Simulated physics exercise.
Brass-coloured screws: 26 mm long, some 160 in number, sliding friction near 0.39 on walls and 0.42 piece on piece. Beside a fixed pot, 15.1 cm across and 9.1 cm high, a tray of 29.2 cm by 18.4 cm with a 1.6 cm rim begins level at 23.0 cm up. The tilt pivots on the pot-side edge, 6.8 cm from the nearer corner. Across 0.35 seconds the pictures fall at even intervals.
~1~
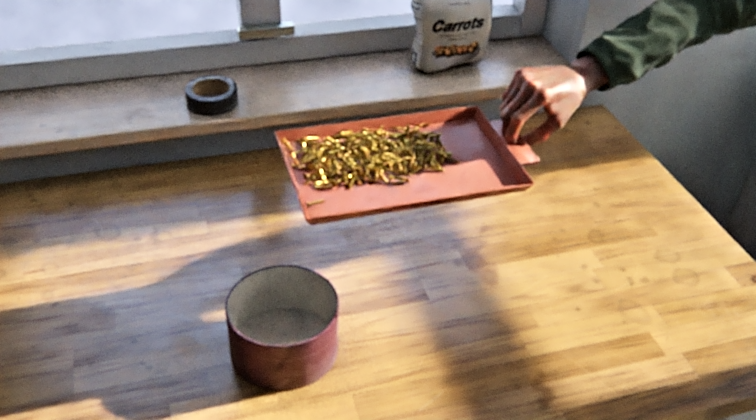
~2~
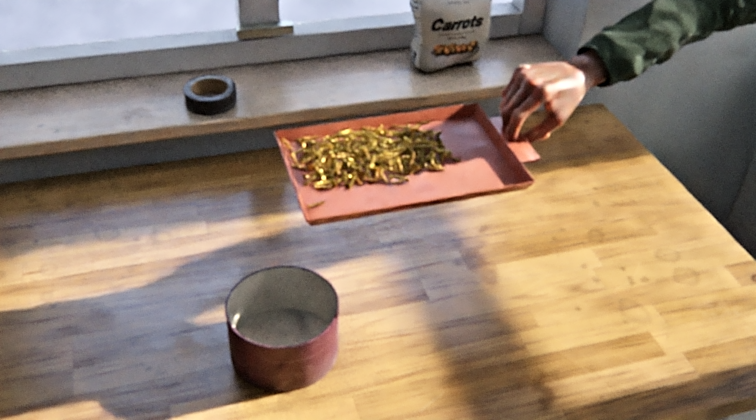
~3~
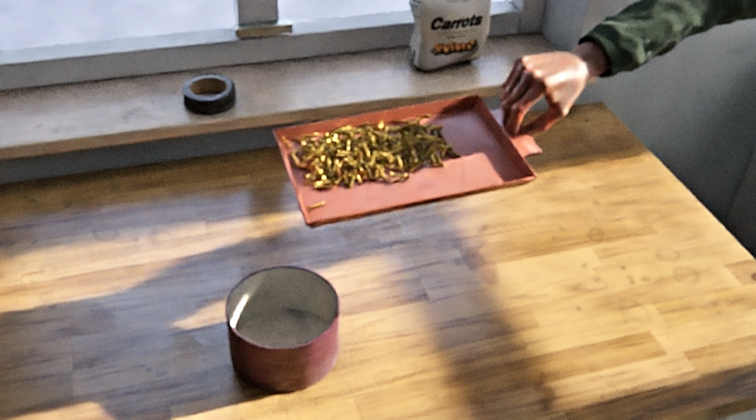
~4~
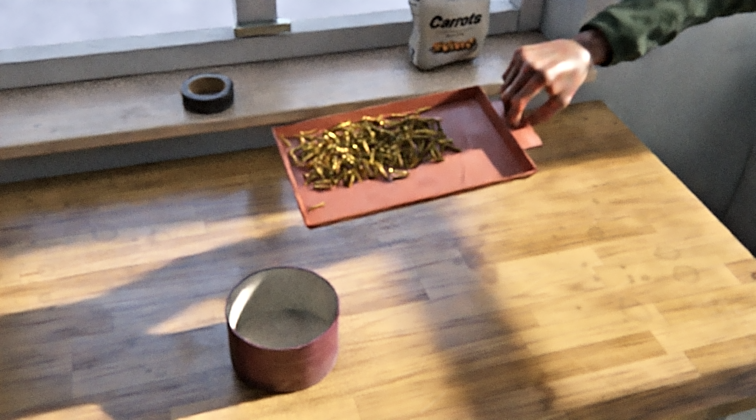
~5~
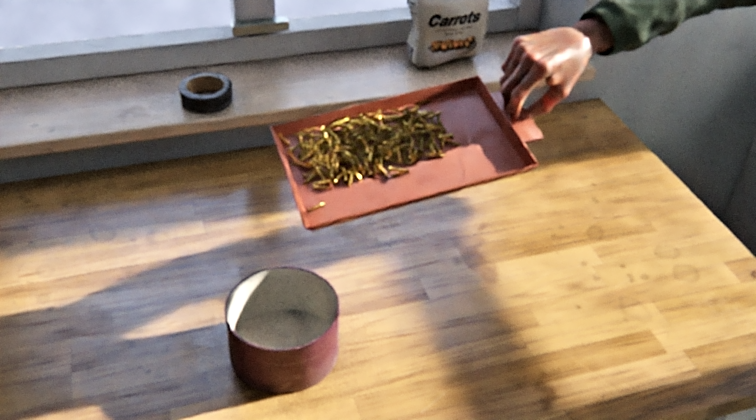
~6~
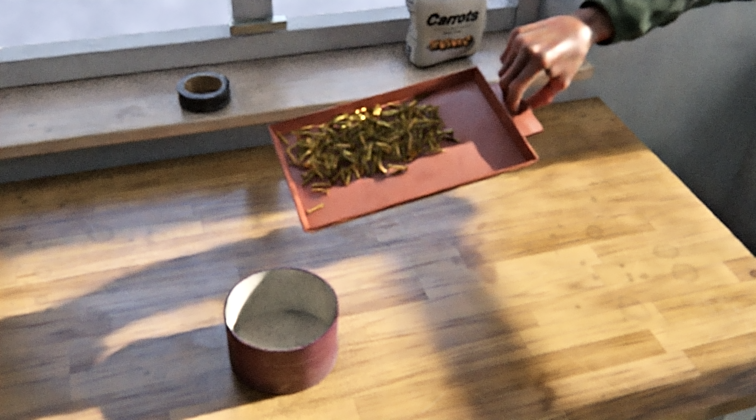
On a wooden table by a window, a hand slowly tilts a red tray of brass-coloured screws.
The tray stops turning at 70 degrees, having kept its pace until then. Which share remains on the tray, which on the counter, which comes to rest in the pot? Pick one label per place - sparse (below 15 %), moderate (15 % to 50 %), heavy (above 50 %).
Left on the tray: Sparse; counter: Sparse; pot: Heavy.
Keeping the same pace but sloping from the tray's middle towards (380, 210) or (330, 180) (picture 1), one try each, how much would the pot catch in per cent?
About 75 per cent on the first try and 45 per cent on the second.
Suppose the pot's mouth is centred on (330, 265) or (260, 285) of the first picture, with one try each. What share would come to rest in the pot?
That gives roughly 5 per cent and then 55 per cent.
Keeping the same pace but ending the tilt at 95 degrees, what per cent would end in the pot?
It would be near 100 per cent.
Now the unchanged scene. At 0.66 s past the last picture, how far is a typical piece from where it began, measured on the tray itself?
Displacement on the tray: Roughly 10 cm.
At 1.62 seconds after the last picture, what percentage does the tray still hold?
Estimate: Near 10 in a hundred.
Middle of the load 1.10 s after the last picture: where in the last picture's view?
Load centre: About (307, 204) px.
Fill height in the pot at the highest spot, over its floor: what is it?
Top level: Approx. 2.5 cm.
Then, 0.66 s after the last picture, tilt 39 degrees; the tray holds 100 %, the pot 0 %.
Then, 1.10 s after the last picture, tilt 57 degrees; the tray holds 80 %, the pot 15 %.
Then, 1.62 s after the last picture, tilt 70 degrees; the tray holds 10 %, the pot 80 %.
In the end, tray 0 %, counter 0 %, pot 95 %.
